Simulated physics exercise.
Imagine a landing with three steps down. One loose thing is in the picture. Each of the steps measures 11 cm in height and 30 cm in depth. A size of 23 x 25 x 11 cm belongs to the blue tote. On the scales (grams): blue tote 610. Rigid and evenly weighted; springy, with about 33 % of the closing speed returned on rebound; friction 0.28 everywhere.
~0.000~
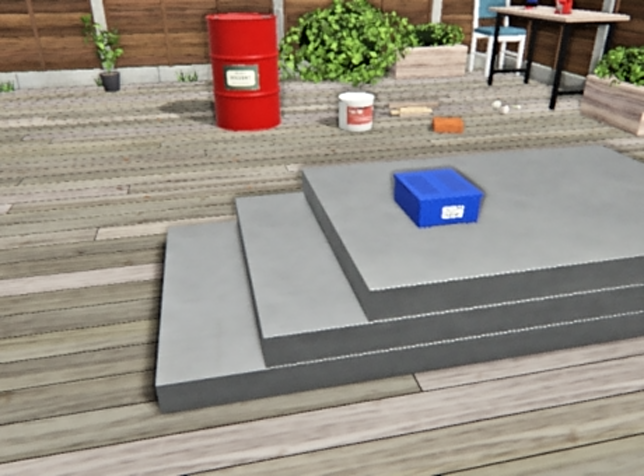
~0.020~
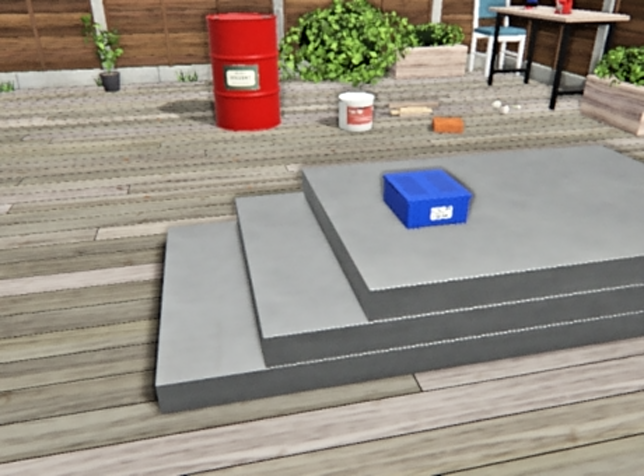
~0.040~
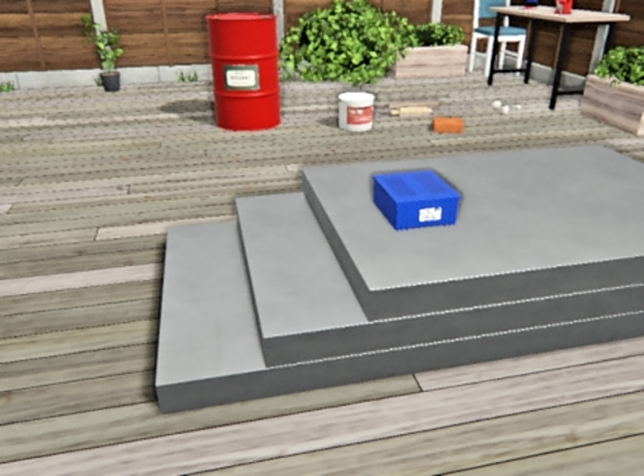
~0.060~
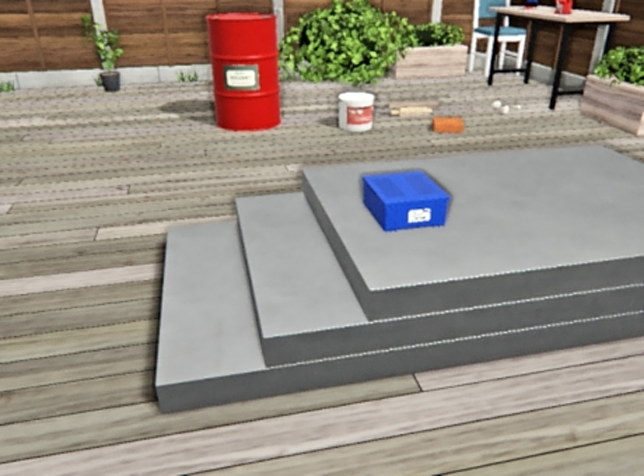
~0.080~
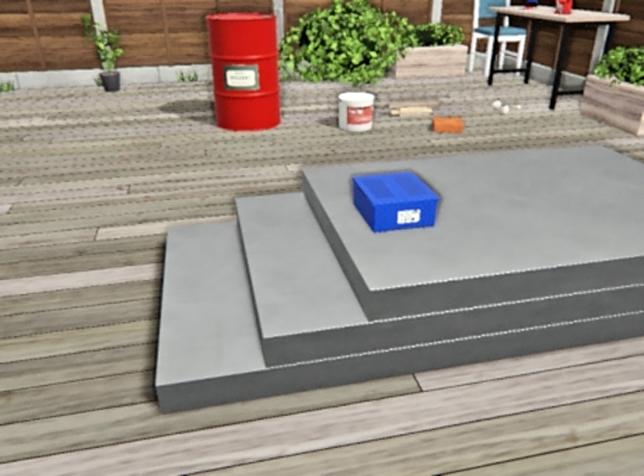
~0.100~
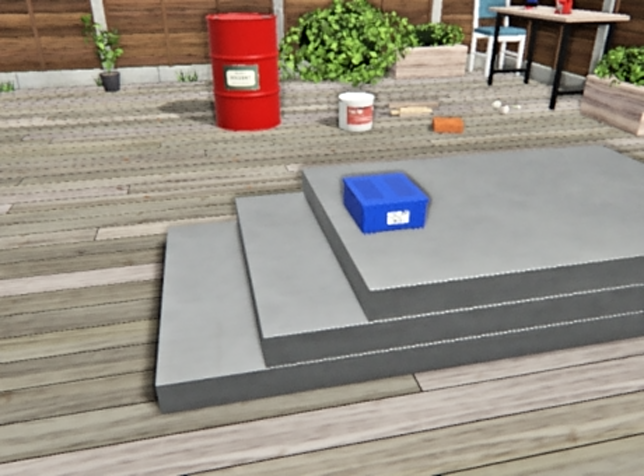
We see a blue tote on the top level of grey steps on a wooden deck, with a red barrel and plants behind. The tote slides slowly to the left across the surface, moving nearer the step edge.
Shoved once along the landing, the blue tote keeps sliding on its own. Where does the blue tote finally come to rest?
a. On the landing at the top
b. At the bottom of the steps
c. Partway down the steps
(b) At the bottom of the steps.
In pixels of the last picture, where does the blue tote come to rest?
In the end it sits at around (125, 300).
After 0.40 s, 27 cm past the top edge and 11 cm lower; blue tote near (255, 243).
After 0.70 s, 55 cm past the top edge and 22 cm lower; blue tote near (174, 281).
At rest (2.3 s), 72 cm past the top edge and 27 cm lower. Seen from the same camera at the end, blue tote near (125, 300).
